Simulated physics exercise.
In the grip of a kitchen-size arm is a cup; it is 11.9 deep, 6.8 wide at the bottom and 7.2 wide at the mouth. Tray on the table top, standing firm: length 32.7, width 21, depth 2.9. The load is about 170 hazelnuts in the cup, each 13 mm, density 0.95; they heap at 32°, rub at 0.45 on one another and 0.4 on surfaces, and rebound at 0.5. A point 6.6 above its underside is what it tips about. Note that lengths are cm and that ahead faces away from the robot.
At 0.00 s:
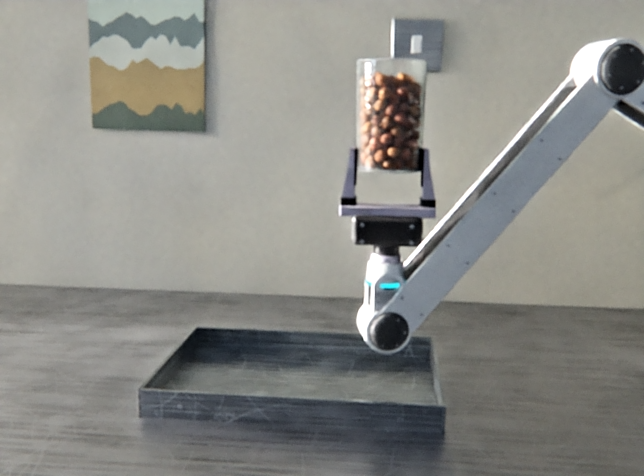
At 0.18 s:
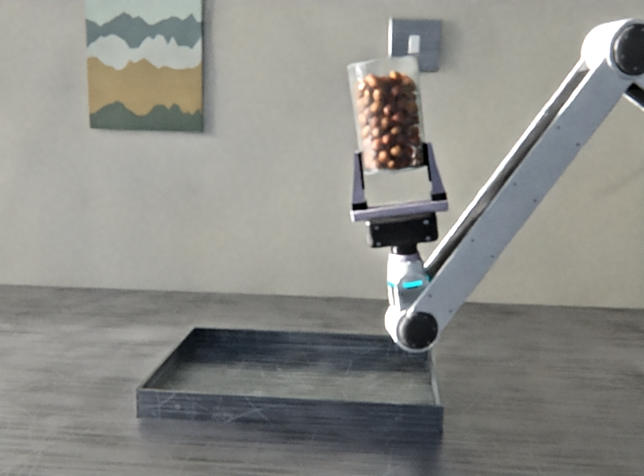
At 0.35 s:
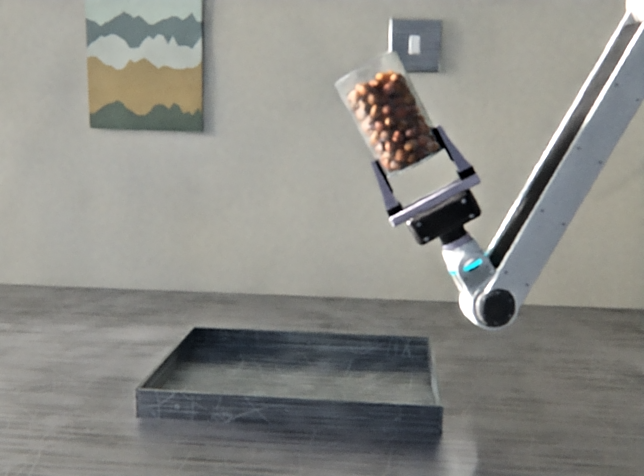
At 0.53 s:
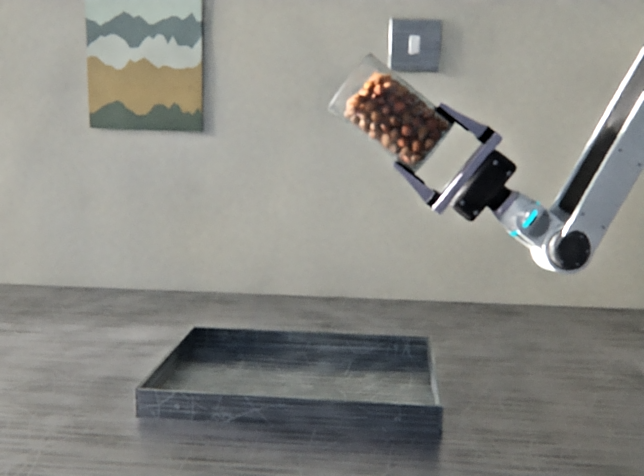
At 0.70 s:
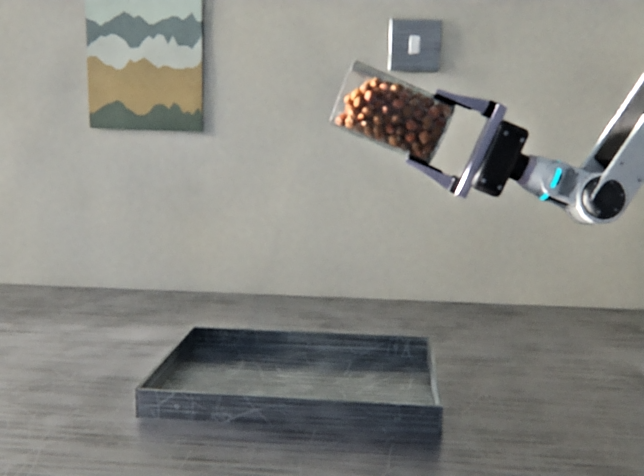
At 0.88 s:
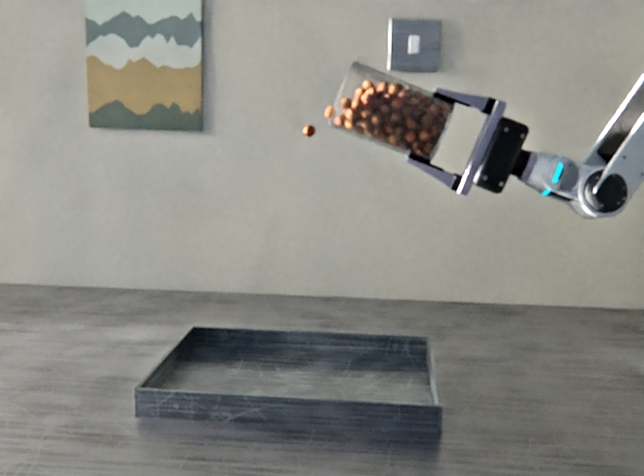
A white and black robot arm at the right grips a clear cup of brown hazelnuts, seen from the side by a still camera in a room with a pale wall. Below sits a dark, shallow tray on a grey table, with a wavy green, white and ochre picture at upper left and a switch behind. The arm swings rightward and tilts the cup steeply left, and one nut leaves its mouth.
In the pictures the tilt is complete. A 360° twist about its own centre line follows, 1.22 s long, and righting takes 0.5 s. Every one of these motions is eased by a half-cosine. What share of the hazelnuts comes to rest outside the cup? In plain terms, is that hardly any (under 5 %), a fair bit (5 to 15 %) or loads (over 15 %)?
I'd say a fair bit, 5 to 15 %.
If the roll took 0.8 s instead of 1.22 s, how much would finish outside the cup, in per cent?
In that case roughly 10 percent.
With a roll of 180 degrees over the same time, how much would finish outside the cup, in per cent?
Then about 5 per cent.
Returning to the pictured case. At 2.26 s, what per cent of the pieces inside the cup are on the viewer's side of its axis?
55 per cent or thereabouts.
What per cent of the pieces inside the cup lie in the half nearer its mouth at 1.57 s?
Share in mouth half: Approx. 40 %.
By 1.57 s, tipped 70°, highest piece 37 above the table; 168 in the cup, 3 in the tray, 2 in flight or on a rim.
By 2.26 s, tipped 54°, highest piece 36 above the table; 160 in the cup, 10 in the tray, 1 on the table or floor, 2 in flight or on a rim.
By 2.80 s, upright, highest piece 38 above the table; 160 in the cup, 12 in the tray, 1 on the table or floor.
By 3.50 s, upright, highest piece 38 above the table; 160 in the cup, 12 in the tray, 1 on the table or floor.
Final count, 160 in the cup, 12 in the tray, 1 on the table or floor. That is 8 % outside the cup.
